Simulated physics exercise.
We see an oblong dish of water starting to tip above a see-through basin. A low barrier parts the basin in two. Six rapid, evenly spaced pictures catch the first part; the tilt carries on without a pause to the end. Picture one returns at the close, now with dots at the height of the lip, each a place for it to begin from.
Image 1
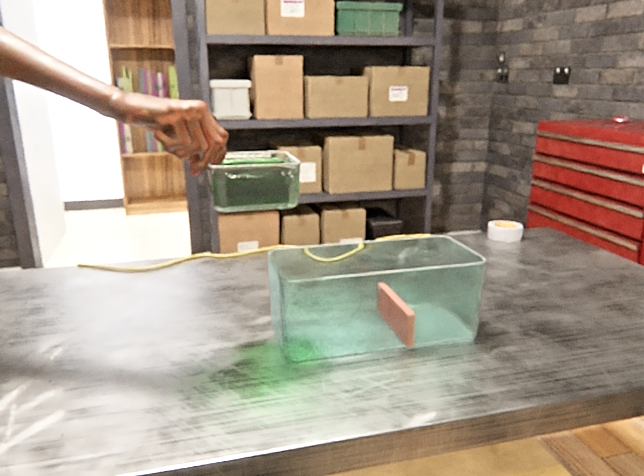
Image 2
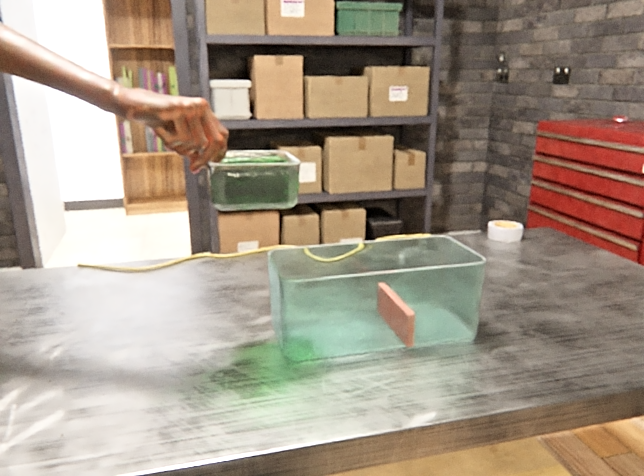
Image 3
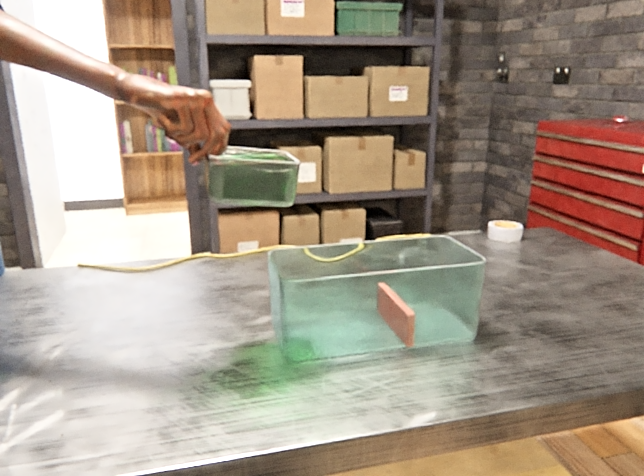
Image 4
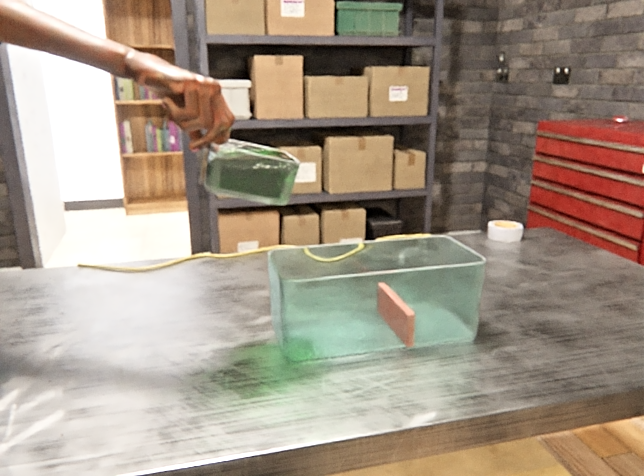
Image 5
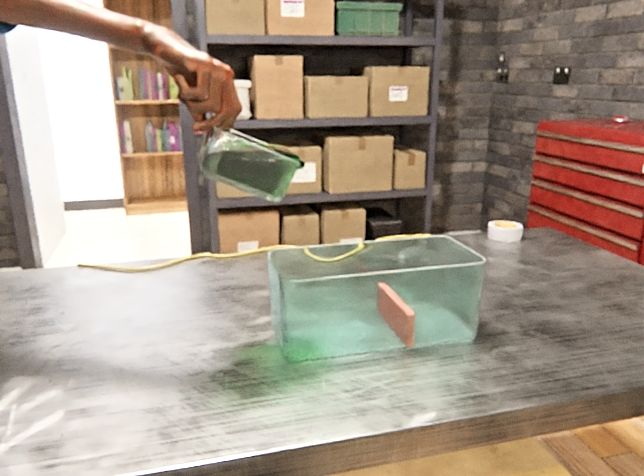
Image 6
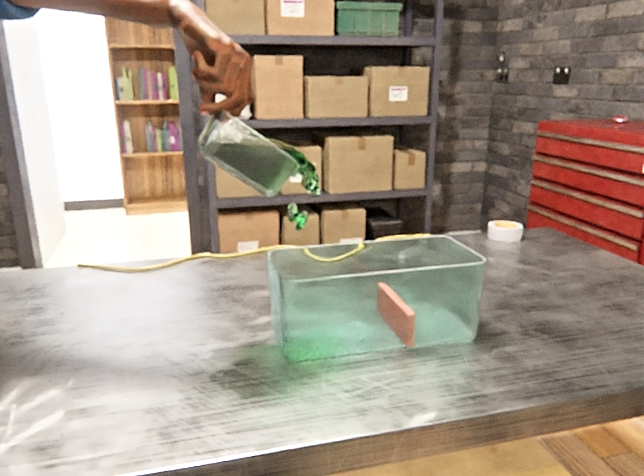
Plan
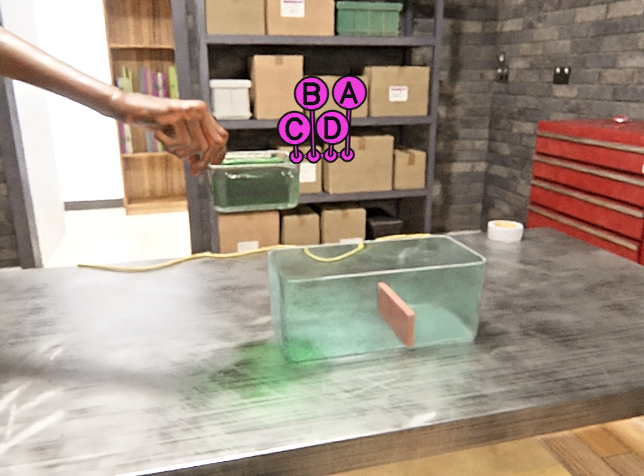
In this clip, a hand holds a small clear container of green liquid above a see-through basin with a low reddish barrier inside, then gradually tilts it to the right until green liquid passes over the lip and drops downward.
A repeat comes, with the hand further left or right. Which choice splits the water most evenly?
Take D.
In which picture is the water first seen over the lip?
Picture 5.
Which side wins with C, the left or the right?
The left one.
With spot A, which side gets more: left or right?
More ends on the right.
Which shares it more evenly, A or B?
A it is.
On the marked copy, A at (347, 154); B at (313, 155); C at (296, 156); D at (330, 155).
If A is chosen, about 22 % ends left of the wall and 76 % right of it.
If B is chosen, about 89 % ends left of the wall and 10 % right of it.
If C is chosen, about 96 % ends left of the wall and 3 % right of it.
If D is chosen, about 47 % ends left of the wall and 51 % right of it.
